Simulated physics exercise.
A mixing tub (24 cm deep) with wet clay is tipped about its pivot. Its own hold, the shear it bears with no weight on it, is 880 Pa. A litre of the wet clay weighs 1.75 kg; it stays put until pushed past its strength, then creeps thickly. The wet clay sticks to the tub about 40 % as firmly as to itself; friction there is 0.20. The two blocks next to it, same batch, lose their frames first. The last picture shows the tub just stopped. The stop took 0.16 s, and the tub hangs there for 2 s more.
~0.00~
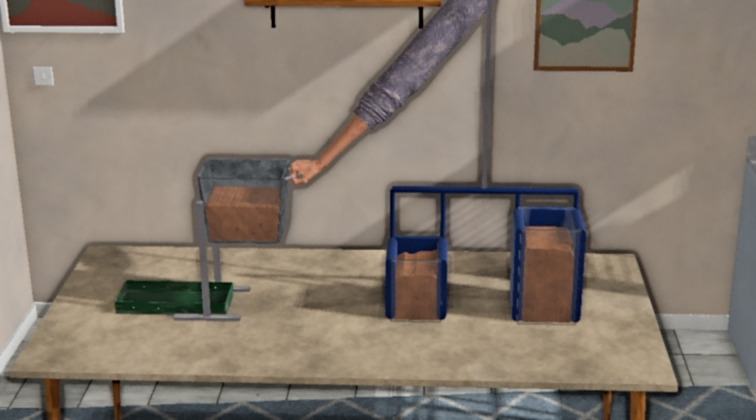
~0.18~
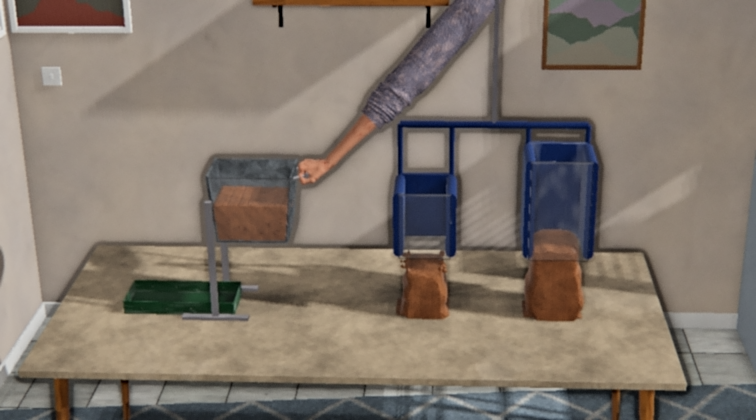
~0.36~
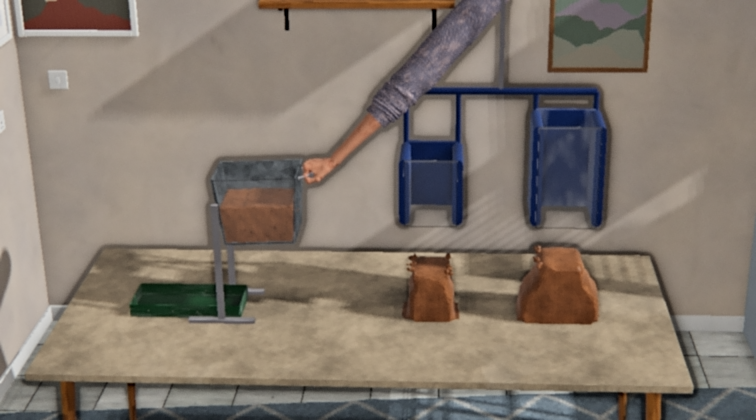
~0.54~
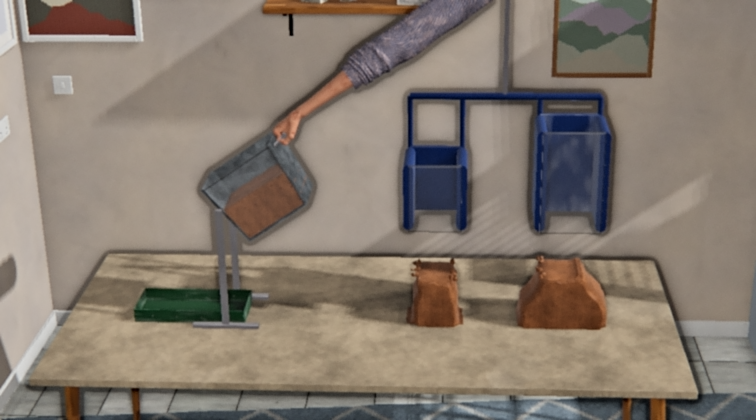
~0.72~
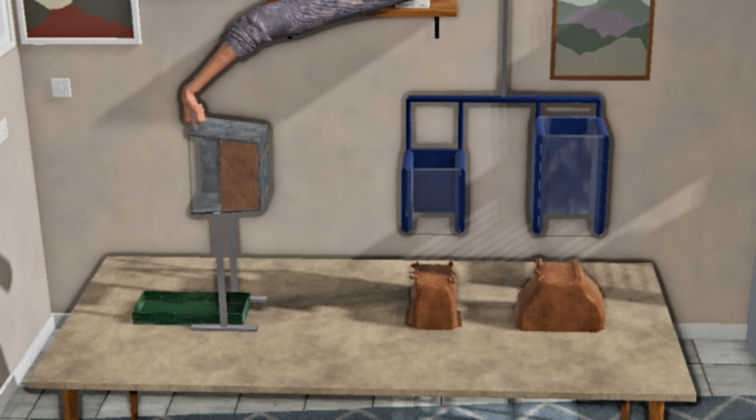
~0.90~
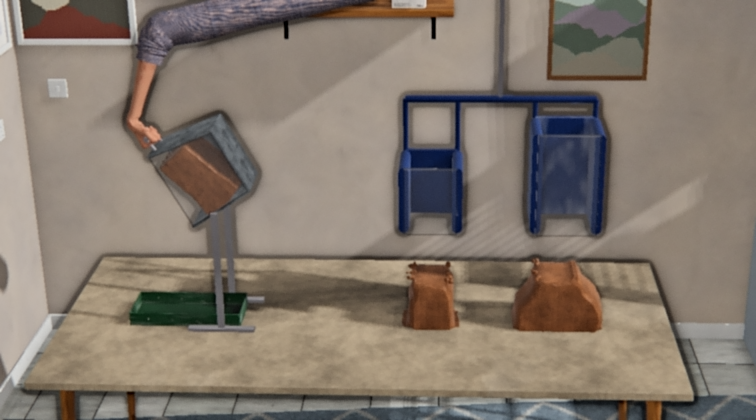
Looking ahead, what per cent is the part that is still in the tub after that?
The part that is still in the tub after that is near 0 %.
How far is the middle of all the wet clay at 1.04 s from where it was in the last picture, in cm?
About 18 cm.
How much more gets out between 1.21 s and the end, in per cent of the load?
About 0 %.
By 1.04 s, the tub is at 118 degrees and holds 28 %.
By 1.21 s, the tub is at 118 degrees and holds 0 %.
By 1.38 s, the tub is at 118 degrees and holds 0 %.
By 1.55 s, the tub is at 118 degrees and holds 0 %.
By 2.90 s, at the end, the tub is at 118 degrees and holds 0 %.
